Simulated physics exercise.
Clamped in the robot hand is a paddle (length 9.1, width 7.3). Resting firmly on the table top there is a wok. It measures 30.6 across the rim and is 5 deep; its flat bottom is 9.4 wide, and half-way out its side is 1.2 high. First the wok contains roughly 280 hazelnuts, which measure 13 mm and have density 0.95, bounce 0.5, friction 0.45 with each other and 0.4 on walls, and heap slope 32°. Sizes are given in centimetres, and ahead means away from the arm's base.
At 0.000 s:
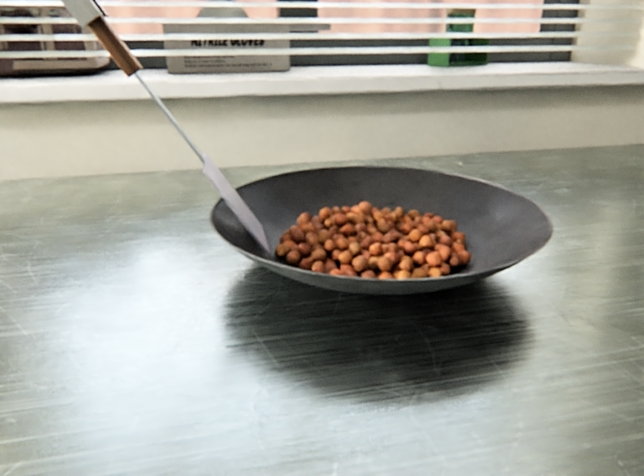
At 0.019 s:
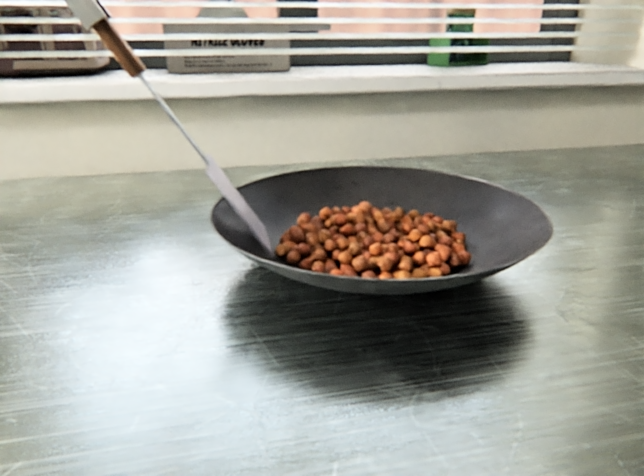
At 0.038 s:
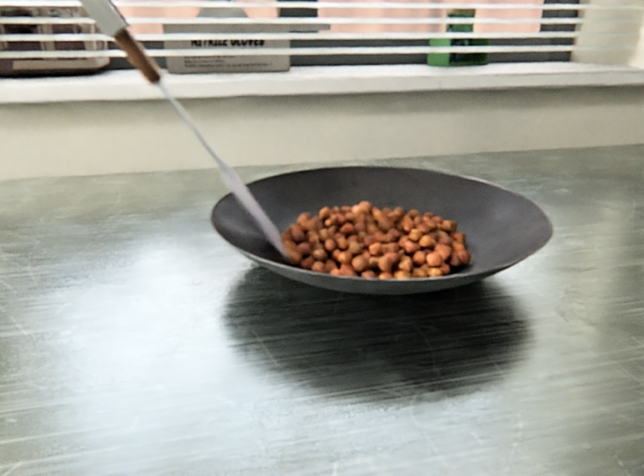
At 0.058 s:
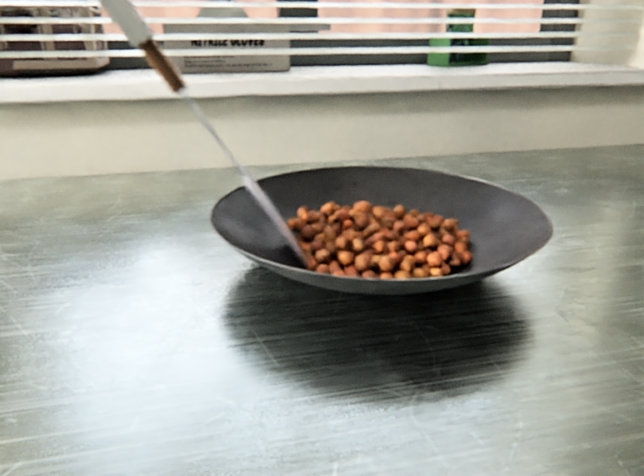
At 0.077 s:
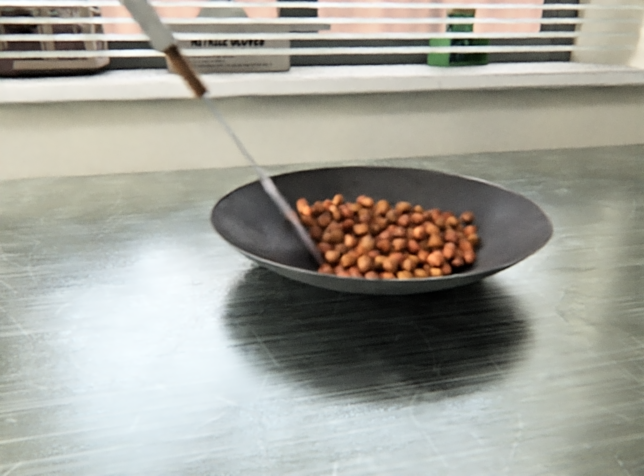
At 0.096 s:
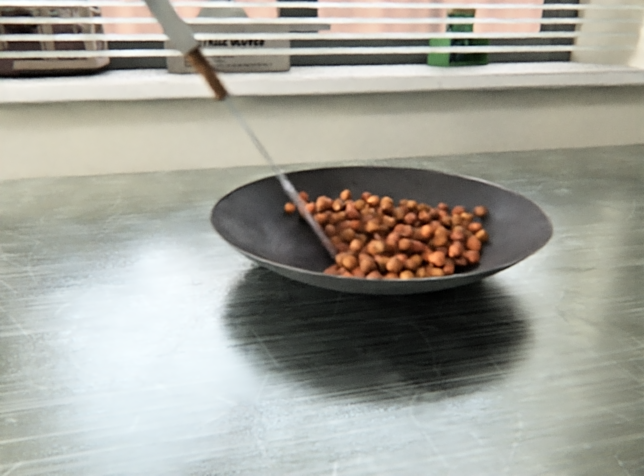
A paddle with a brown grip dipped into a dark wok of hazelnuts on a metal table, stayed nearly still at first, then slid rightward, nudging the heap a little toward the right side.
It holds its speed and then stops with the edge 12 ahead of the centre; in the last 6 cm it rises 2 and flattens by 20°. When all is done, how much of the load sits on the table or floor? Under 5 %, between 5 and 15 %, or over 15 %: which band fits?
The band that fits is over 15 %.
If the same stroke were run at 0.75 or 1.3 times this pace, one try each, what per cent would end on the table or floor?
25 and 40 %.
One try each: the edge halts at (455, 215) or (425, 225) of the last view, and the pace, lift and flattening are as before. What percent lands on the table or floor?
I'd say some 10 per cent, then some 0 per cent.
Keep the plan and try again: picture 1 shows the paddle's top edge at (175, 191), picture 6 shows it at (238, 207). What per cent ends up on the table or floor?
My guess would be close to 25 per cent.
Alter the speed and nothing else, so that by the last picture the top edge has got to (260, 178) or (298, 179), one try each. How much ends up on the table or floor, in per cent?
Respectively, some 25 and 40 per cent.
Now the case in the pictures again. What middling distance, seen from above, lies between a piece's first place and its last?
Somewhere about 5 centimetres, I'd say.
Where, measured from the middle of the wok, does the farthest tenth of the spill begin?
It comes to about 55 cm.
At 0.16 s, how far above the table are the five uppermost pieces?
I'd say close to 4 cm on average.
After 0.16 s, sloping 58°, highest piece 5 above the table; 277 in the wok.
After 0.23 s, sloping 53°, highest piece 6 above the table; 277 in the wok.
After 0.46 s, sloping 38°, highest piece 12 above the table; 202 in the wok, 64 on the table or floor, 11 on the blade or in flight.
After 1.51 s, sloping 38°, highest piece 4 above the table; 202 in the wok, 75 on the table or floor.
At rest, 202 in the wok, 75 on the table or floor. That is 27 % on the table or floor.
